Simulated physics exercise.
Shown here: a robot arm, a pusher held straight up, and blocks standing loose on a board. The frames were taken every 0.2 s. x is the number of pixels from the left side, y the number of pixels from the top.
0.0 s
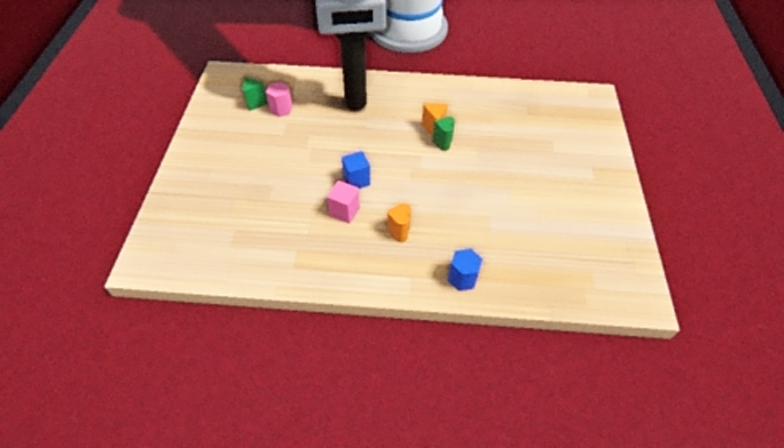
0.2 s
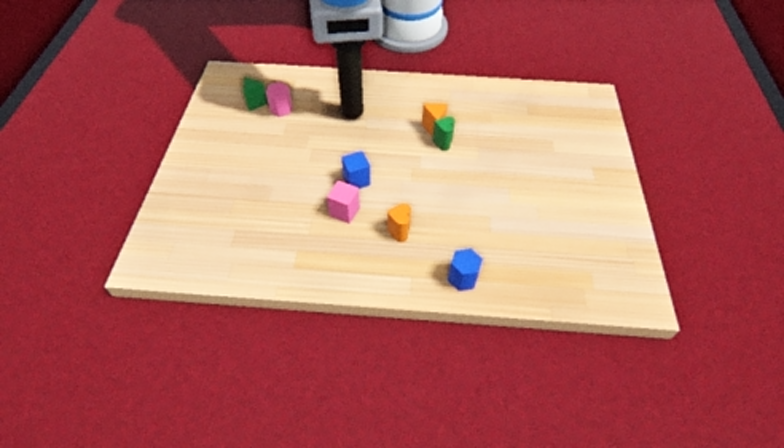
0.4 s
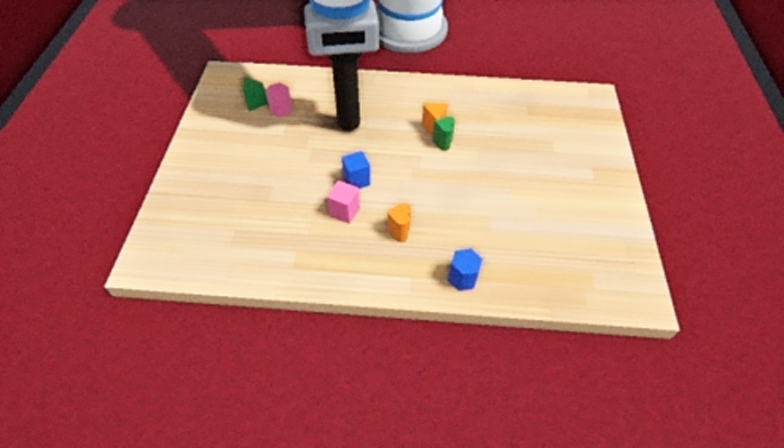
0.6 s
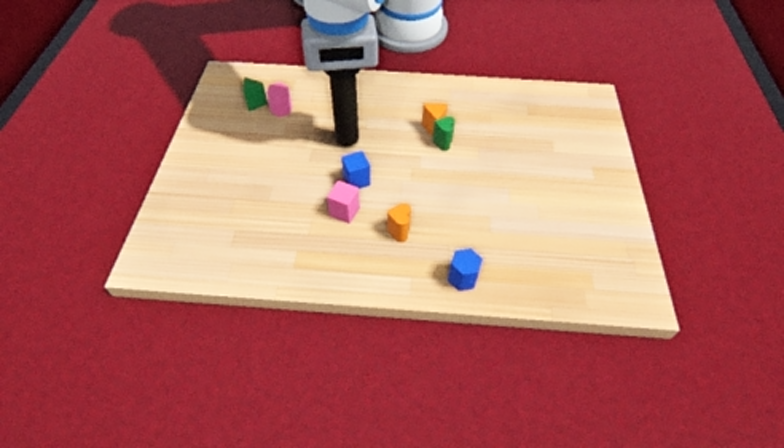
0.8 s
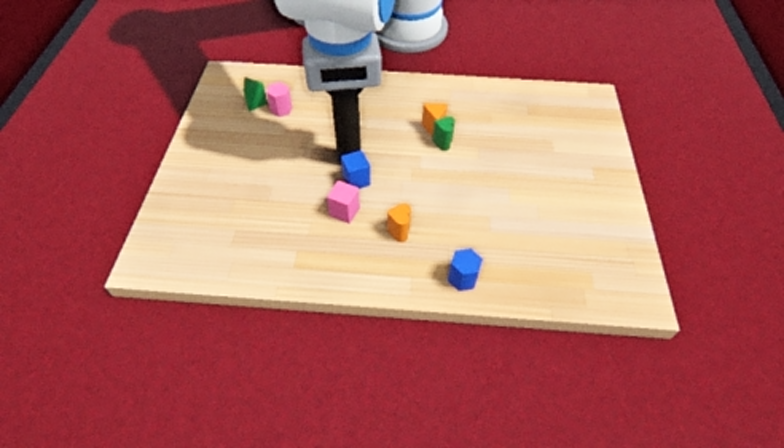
Robot arm moving its upright black pusher down the wooden board to a blue block, the scattered coloured blocks staying still.
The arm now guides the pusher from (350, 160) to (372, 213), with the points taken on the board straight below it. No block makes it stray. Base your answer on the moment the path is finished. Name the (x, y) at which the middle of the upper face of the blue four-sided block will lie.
For the centre of its top, I'd go with (374, 215).
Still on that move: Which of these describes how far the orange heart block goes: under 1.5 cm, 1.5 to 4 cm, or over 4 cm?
Less than 1.5 cm.
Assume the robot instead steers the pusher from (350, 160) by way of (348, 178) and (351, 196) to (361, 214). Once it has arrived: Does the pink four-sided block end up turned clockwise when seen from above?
Yes.
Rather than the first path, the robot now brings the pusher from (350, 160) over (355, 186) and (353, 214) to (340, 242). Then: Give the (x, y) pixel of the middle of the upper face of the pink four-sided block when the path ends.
When the path ends, it will be at (313, 237).
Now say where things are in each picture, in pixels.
In the first picture, pusher tip (356, 103); block tops, pink four-sided block (343, 192); blue four-sided block (356, 161); orange heart block (401, 213).
In the second picture, pusher (352, 111); blocks unchanged.
In the third picture, pusher (349, 123); blocks unchanged.
In the fourth picture, pusher (347, 138); blocks unchanged.
In the fifth picture, pusher (349, 157); pink four-sided block (343, 192); blue four-sided block (356, 161); orange heart block (401, 213).
The first path, step by step. One third of the way, pusher (358, 174); blue four-sided block (360, 176), turned 15° clockwise.
Two thirds of the way, pusher (365, 191); pink four-sided block (340, 200), turned 35° clockwise; blue four-sided block (368, 195), turned 15° clockwise.
At the end, pusher (372, 210); pink four-sided block (340, 200), turned 35° clockwise; blue four-sided block (374, 215), turned 20° clockwise; orange heart block in place.
